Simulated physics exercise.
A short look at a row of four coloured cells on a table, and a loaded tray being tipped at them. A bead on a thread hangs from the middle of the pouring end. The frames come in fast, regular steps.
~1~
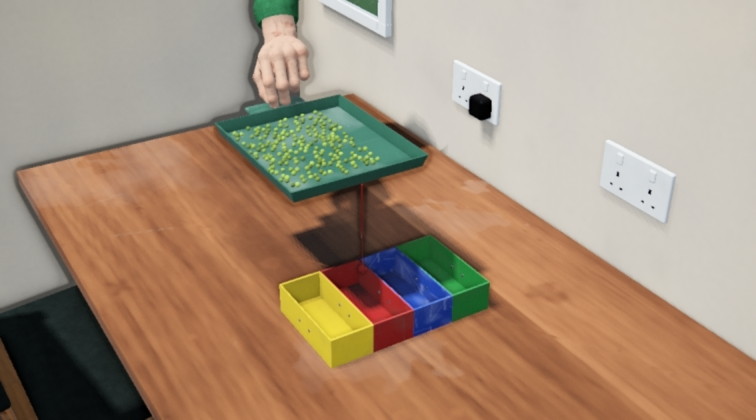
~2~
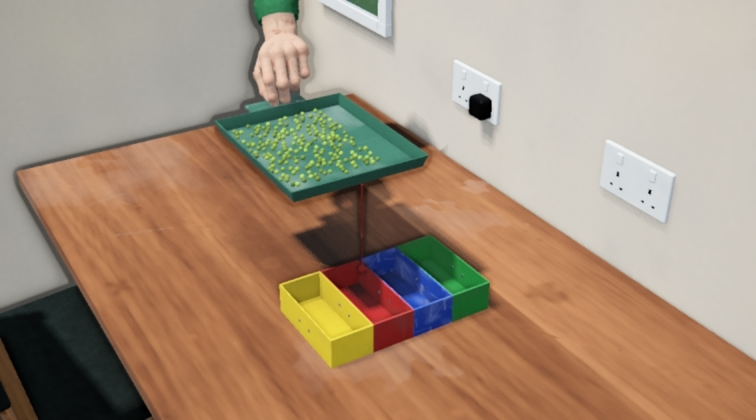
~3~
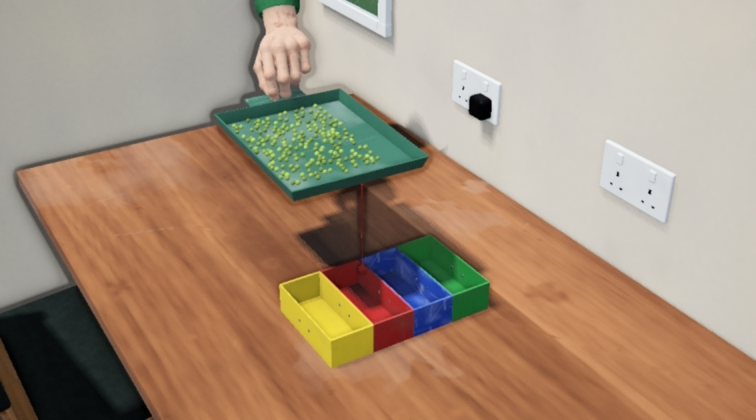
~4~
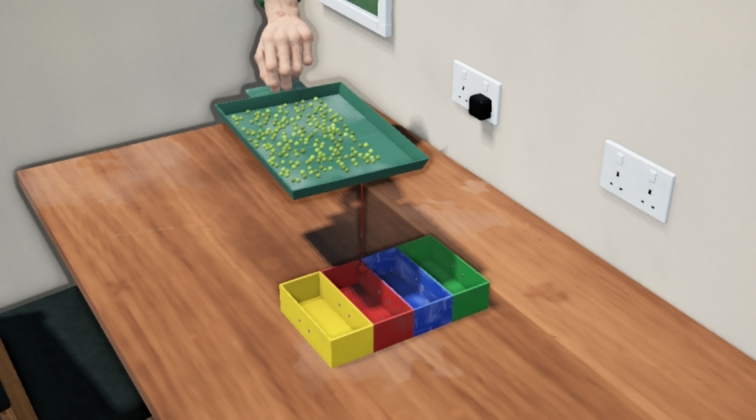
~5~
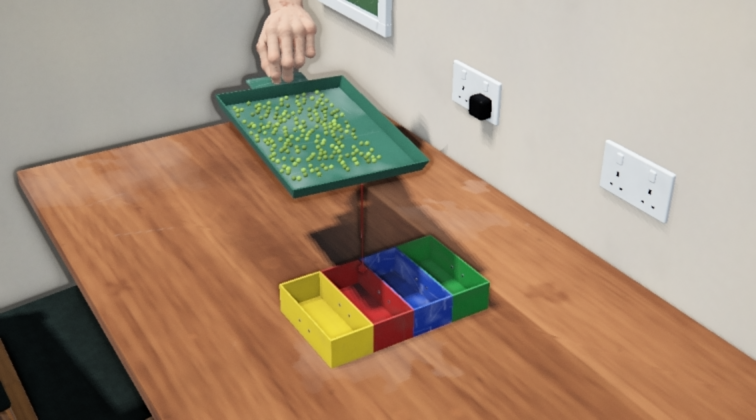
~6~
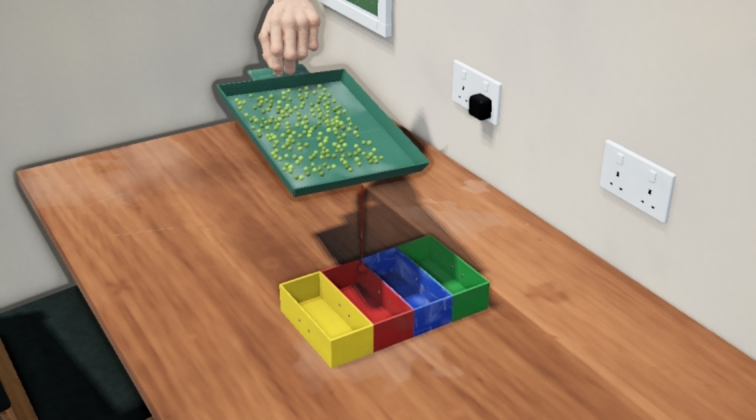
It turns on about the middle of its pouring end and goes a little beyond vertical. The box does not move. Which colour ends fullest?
Most goes to the green cell.
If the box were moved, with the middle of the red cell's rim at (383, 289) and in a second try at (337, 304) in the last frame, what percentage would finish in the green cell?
First some 20, then 60 per cent.
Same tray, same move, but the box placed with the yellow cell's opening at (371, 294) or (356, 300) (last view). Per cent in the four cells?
First some 100, then 100 per cent.
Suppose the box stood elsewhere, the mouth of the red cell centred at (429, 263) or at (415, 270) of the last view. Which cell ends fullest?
One: The red cell. Two: The cell in red.
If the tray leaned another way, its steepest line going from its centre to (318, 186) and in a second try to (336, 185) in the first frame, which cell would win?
First the yellow cell, then the cell in yellow.
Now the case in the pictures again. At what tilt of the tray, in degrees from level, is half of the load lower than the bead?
Around 95° of tilt.
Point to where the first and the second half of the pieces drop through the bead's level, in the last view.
The first part at (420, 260); the rest at (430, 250).
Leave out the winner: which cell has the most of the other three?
The runner-up: The blue one.
Shortly afterwards, tray tipped steeply; the bulk on the tray; a little in the green cell; only a few in the blue cell; only a few falling or outside the box.
Next, tray tipped right over; a little on the tray; near a third in the green cell; near a third in the blue cell; near a quarter falling or outside the box.
Some moments later, tray tipped past a quarter turn; near two thirds in the green cell; near a third in the blue cell; only a few falling or outside the box.
In the end, tray tipped past a quarter turn; near two thirds in the green cell; near a third in the blue cell; none at all in the yellow cell; none at all in the red cell; only a few outside the box.
